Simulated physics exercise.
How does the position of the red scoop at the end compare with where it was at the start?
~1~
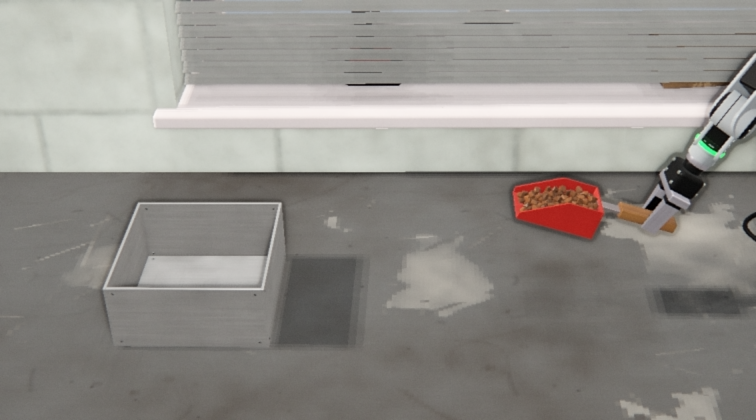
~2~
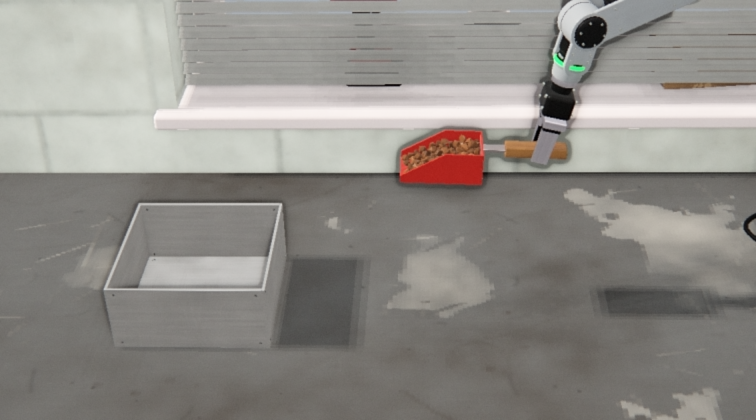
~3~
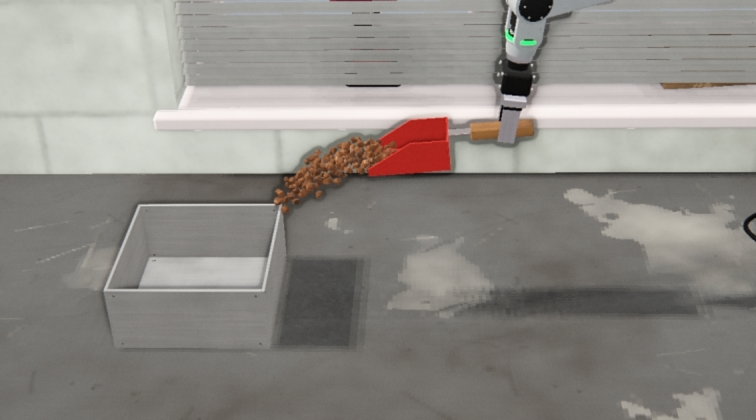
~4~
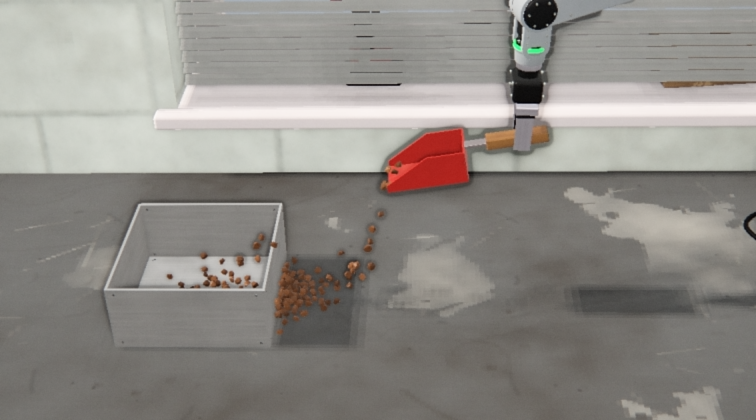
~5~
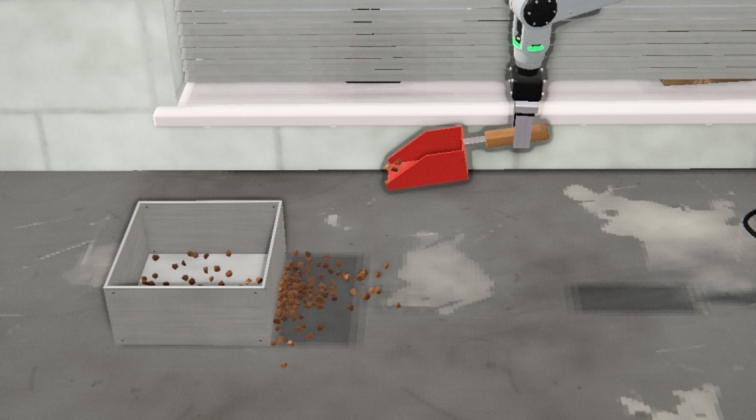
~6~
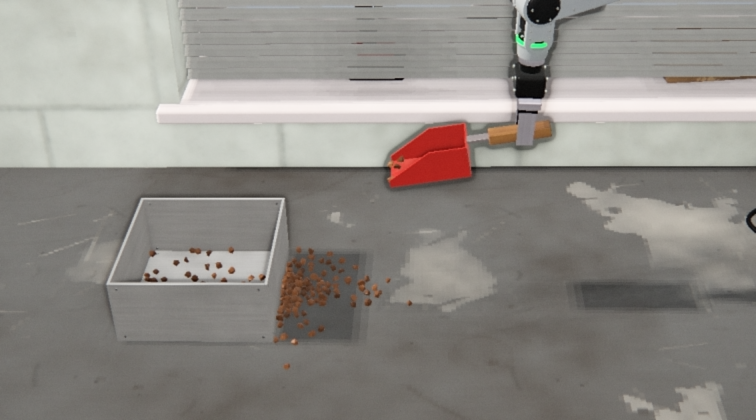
At the end the scoop is farther left and higher up, held in the air nearer to the box, while at the start it was low over the right side of the table.
